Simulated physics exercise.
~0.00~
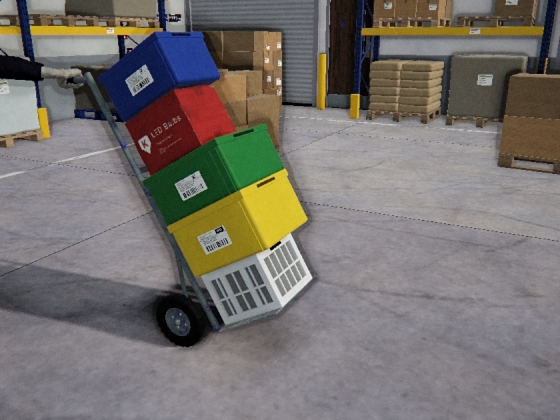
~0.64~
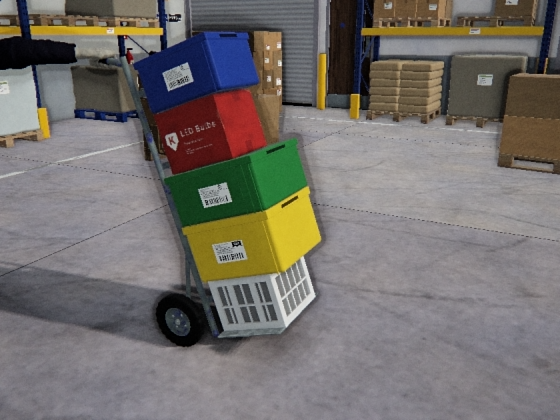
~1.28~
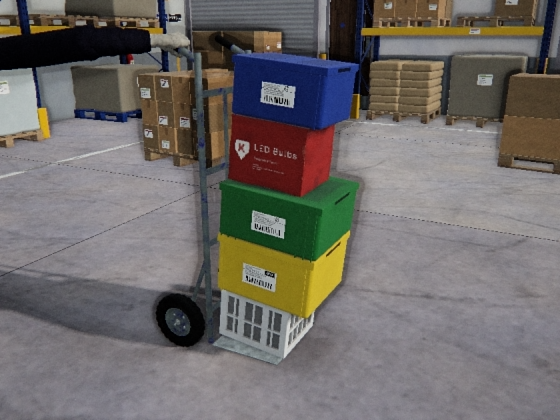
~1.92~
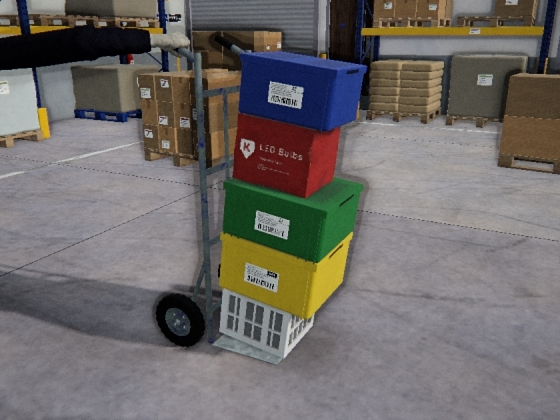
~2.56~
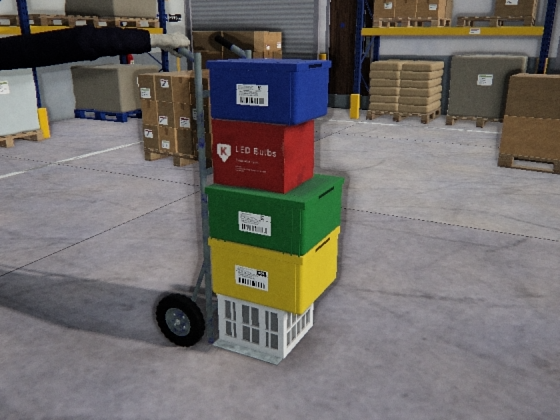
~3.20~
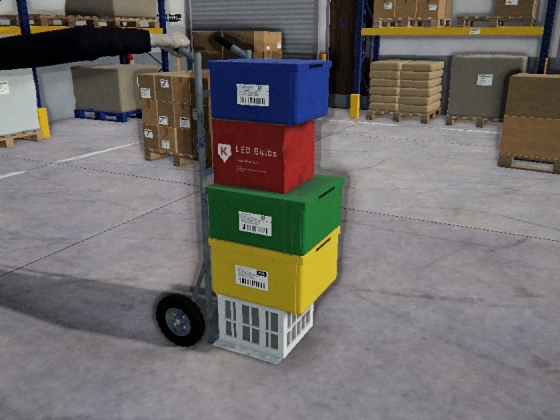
A hand truck held by a dark-sleeved arm and stacked with a white crate and yellow, green, red and blue containers swings upright from a leftward lean. The stack tips slightly right, then settles back, ending upright and still with every container in place.
